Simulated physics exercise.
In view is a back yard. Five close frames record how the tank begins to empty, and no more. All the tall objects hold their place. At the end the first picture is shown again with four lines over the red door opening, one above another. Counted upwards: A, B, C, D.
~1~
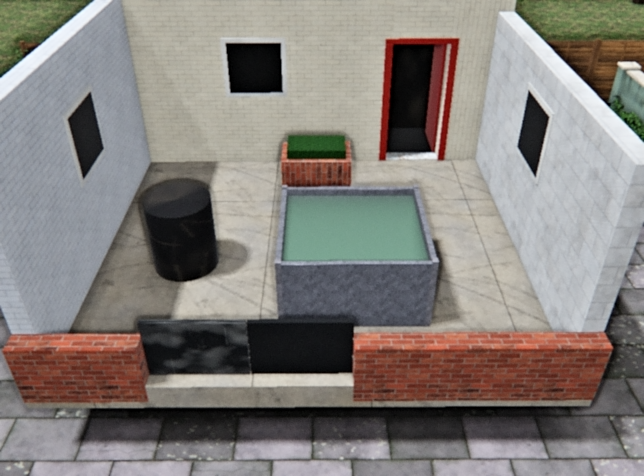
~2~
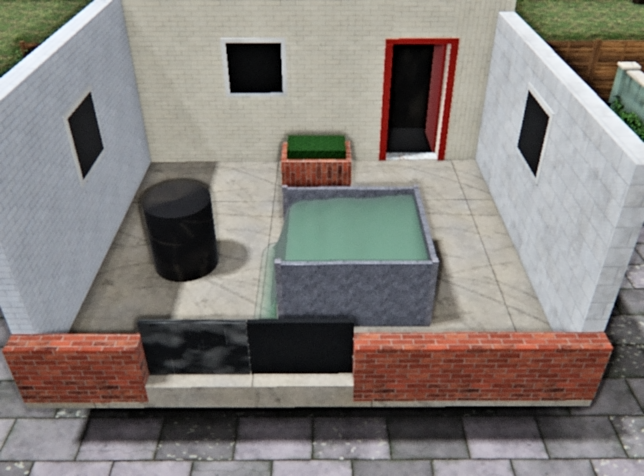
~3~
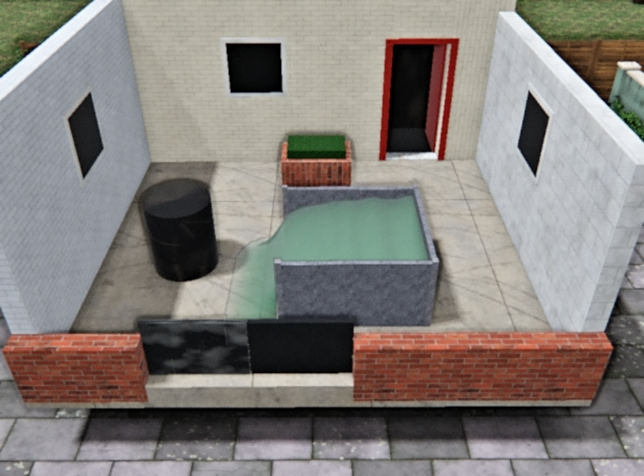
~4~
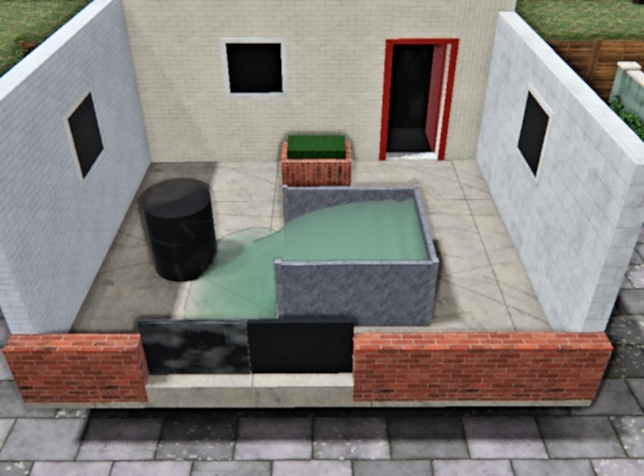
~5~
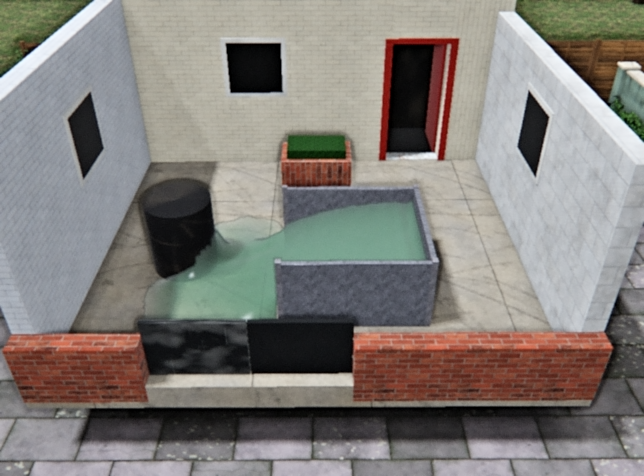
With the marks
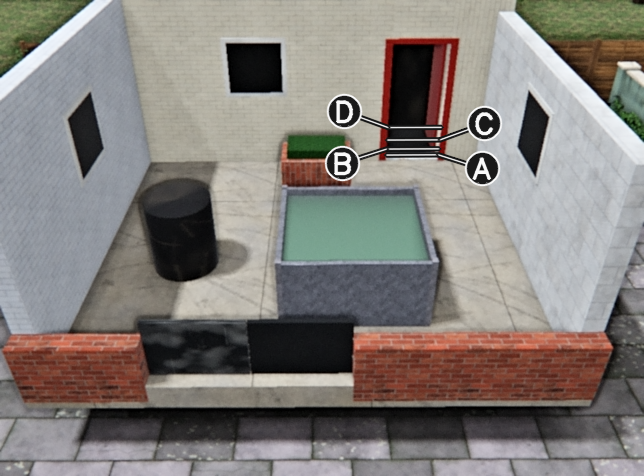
A back yard with pale walls on three sides and a low red brick wall in front is seen from above, the view still. A grey tank of green water sits right of centre, a black barrel to the left, a brick planter and red doorway behind, dark gates in front. The water pours out of the tank's left side, spreads across the paving, and splashes around the barrel's base.
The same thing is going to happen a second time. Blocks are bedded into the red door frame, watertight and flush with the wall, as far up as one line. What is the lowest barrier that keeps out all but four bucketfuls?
A is the one.
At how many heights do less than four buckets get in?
All four.
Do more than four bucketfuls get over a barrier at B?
No, that is safe.
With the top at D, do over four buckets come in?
No.
In white, A at (412, 154); B at (412, 148); C at (413, 139); D at (414, 127); from the bottom up A, B, C, D.
If A is chosen, a splash gets over, under a bucket.
If B is chosen, nothing gets over.
If C is chosen, nothing gets over.
If D is chosen, nothing gets over.
